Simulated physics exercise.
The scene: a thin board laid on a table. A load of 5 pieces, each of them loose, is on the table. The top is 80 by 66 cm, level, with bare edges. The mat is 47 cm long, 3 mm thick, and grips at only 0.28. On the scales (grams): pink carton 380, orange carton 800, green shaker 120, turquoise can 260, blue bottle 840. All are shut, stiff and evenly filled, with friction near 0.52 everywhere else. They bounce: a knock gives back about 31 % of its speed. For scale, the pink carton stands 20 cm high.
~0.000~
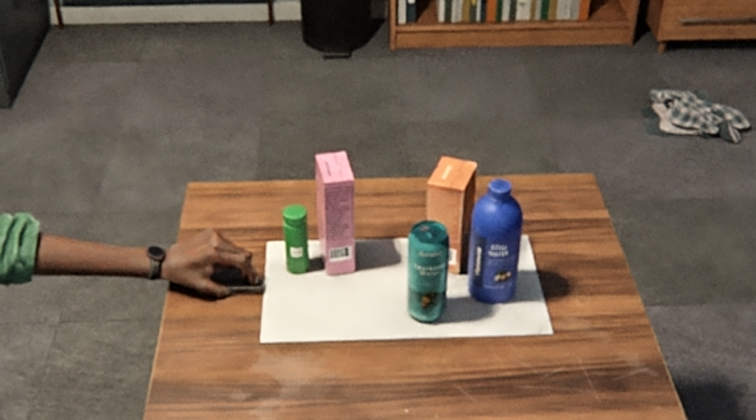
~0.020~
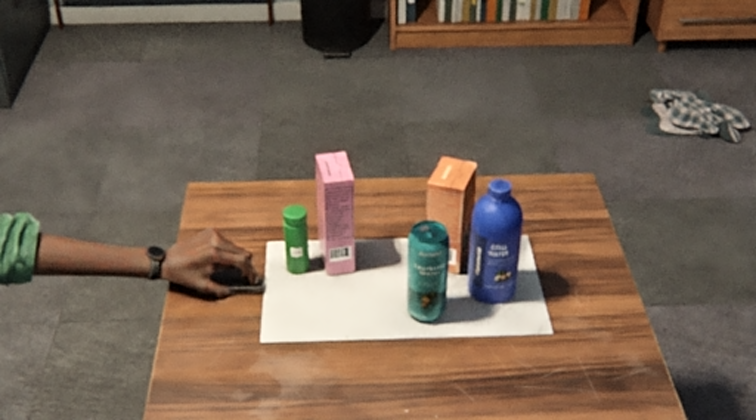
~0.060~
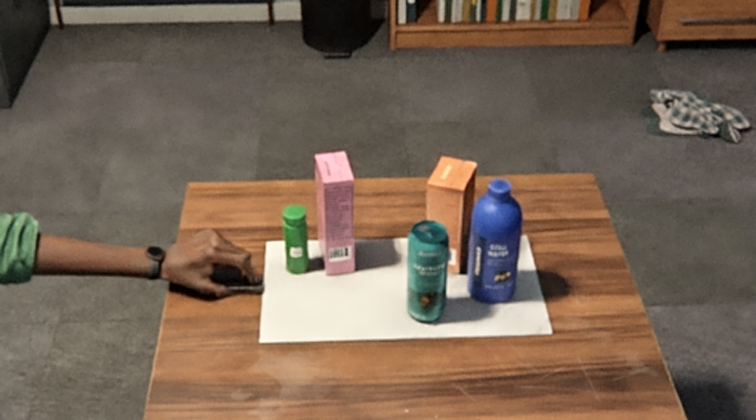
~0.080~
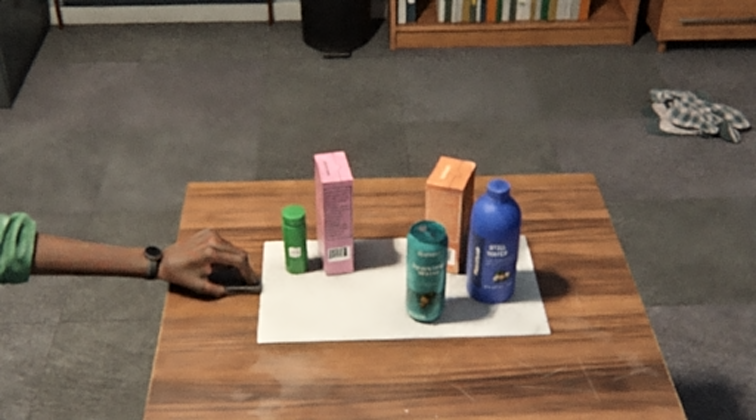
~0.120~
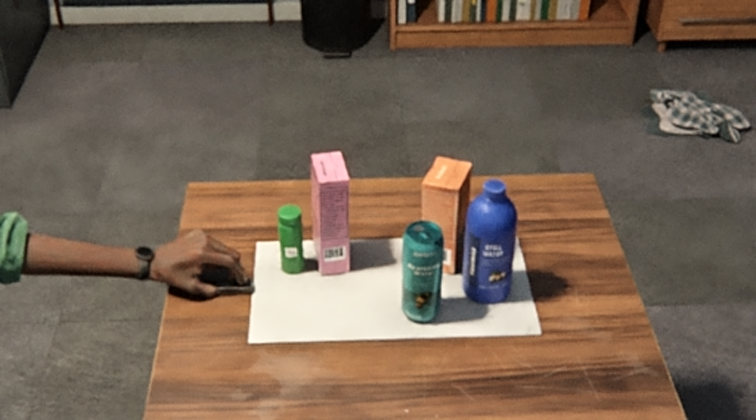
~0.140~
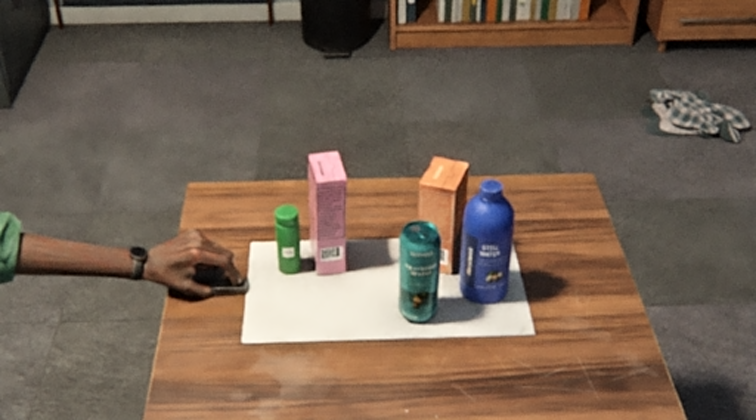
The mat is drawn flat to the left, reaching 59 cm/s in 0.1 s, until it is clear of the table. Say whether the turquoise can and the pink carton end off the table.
The turquoise can goes over the edge; the pink carton goes over the edge.
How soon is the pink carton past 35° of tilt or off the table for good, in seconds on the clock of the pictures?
Near 0.6 s.
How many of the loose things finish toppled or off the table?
In all, 5.
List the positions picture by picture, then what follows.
In the first picture, mat out by 0 cm; turquoise can (428, 273); pink carton (336, 215).
In the second picture, mat out by 0 cm; blue bottle (496, 239); orange carton (451, 216).
In the third picture, mat out by 0 cm; green shaker (296, 240); blue bottle (495, 239).
In the fourth picture, mat out by 0 cm; orange carton (450, 216); green shaker (295, 240).
In the fifth picture, mat out by 2 cm; blue bottle (490, 239); orange carton (446, 216).
In the sixth picture, mat out by 3 cm; turquoise can (419, 273); pink carton (327, 215).
After 0.44 s, mat out by 21 cm; pink carton 11° off upright near (238, 214); turquoise can moved 17 cm near (320, 275); blue bottle moved 17 cm.
After 0.84 s, mat out by 44 cm; pink carton and green shaker now off the table; turquoise can moved 41 cm near (171, 280); orange carton moved 41 cm.
After 1.24 s, mat out by 68 cm; orange carton, turquoise can and blue bottle now off the table.
After 2.04 s, mat out by 78 cm.
In the end (2.5 s), off the table, pink carton, orange carton, green shaker, turquoise can and blue bottle.
